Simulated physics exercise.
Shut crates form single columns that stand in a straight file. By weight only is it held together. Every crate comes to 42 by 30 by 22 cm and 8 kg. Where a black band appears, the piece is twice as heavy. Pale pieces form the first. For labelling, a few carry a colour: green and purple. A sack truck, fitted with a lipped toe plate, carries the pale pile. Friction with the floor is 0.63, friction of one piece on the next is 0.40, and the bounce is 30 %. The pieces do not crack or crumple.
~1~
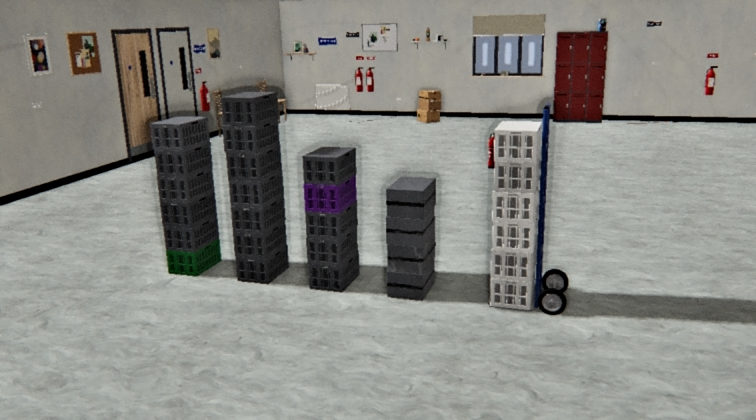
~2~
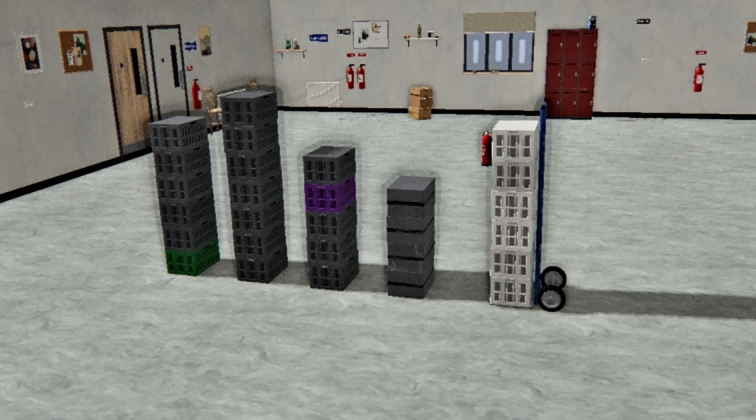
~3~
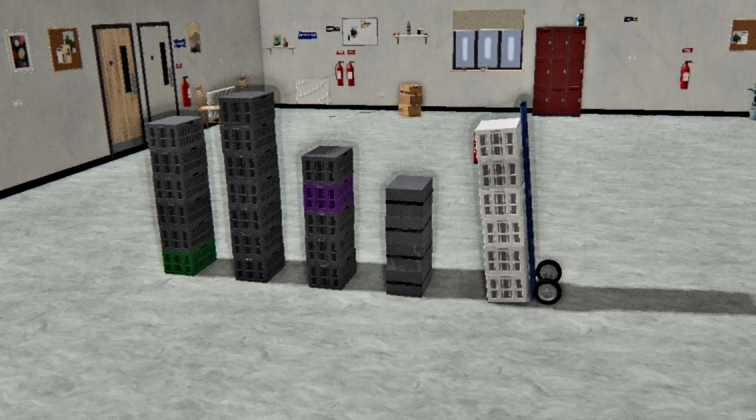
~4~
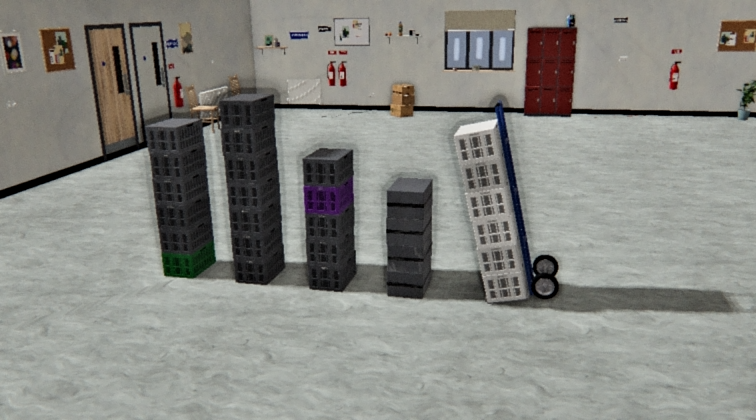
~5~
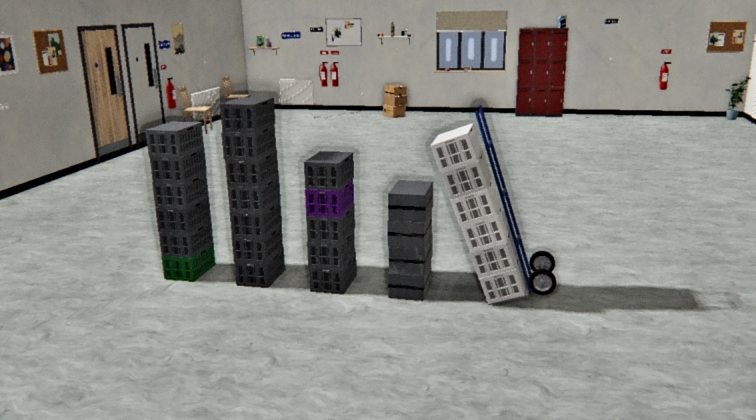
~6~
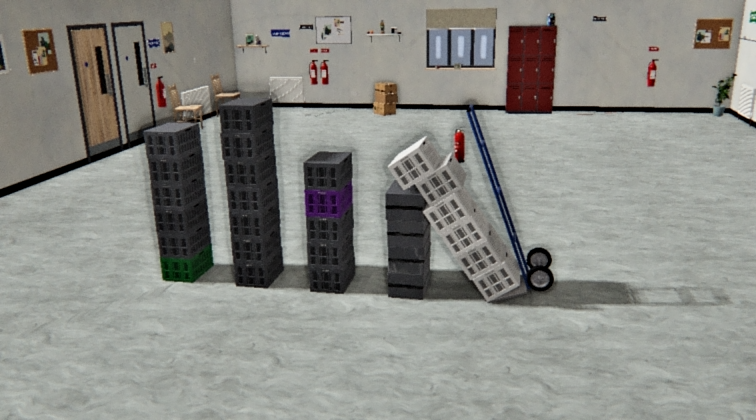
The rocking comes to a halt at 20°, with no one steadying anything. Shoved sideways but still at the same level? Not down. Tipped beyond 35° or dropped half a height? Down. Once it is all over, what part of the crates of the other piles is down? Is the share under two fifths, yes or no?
Yes, it is under two fifths.
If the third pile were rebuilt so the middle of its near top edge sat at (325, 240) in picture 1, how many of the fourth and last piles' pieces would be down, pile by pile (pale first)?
Counts down - fourth: 0; last: 0.
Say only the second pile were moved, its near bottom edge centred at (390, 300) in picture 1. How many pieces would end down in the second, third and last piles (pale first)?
Second 0; third 0; last 0.
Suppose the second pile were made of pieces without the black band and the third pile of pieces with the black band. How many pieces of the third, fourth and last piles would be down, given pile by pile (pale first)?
Counts down - third: 0; fourth: 0; last: 0.
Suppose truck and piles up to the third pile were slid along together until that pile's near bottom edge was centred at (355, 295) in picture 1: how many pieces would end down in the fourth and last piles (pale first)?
Counts down: Fourth 0; last 0.
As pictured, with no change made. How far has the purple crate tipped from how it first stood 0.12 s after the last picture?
I'd put it at roughly 0 degrees away from its starting angle.
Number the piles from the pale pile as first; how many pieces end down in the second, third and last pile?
Pile by pile: Second 0, third 0, last 0.
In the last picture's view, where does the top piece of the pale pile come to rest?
In the last view it ends up close to (363, 183).
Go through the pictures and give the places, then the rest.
In the first frame (each place is the centre of the face we see best; the camera moves round a little), truck frame (544, 152) 0° forward; green crate (181, 263); purple crate (321, 199); the others all in place.
Truck frame (541, 151) 1° forward; green crate (180, 263), in the second frame.
Truck frame (524, 147) 6° forward, top of the pale pile leaning 6°; green crate (178, 263); the others all in place, in the third frame.
Truck frame (504, 147) 12° forward, top of the pale pile leaning 12°; green crate (177, 266); the others all in place, in the fourth frame.
Truck frame (488, 149) 18° forward, top of the pale pile leaning 20°; green crate (177, 269); the others all in place, in the fifth frame.
Truck frame (481, 149) 20° forward, top of the pale pile leaning 34°; green crate (176, 270); purple crate (322, 204); one has shifted, in the sixth frame.
Then, 0.06 s later than the last frame, 6 of the pale pile down; none of the 22 other crates down, 1 disturbed.
Then, 0.12 s later than the last frame, 1 of the pale pile down; none of the 22 other crates down, 1 disturbed.
Then, 0.38 s later than the last frame, 1 of the pale pile down; none of the 22 other crates down, 2 disturbed.
When it is over, 1 of the pale pile down; none of the 22 other crates down, 2 disturbed; purple crate unmoved; green crate unmoved. That is 0 per cent. In pixels of the last frame, middles, purple crate near (328, 197), green crate near (188, 262).
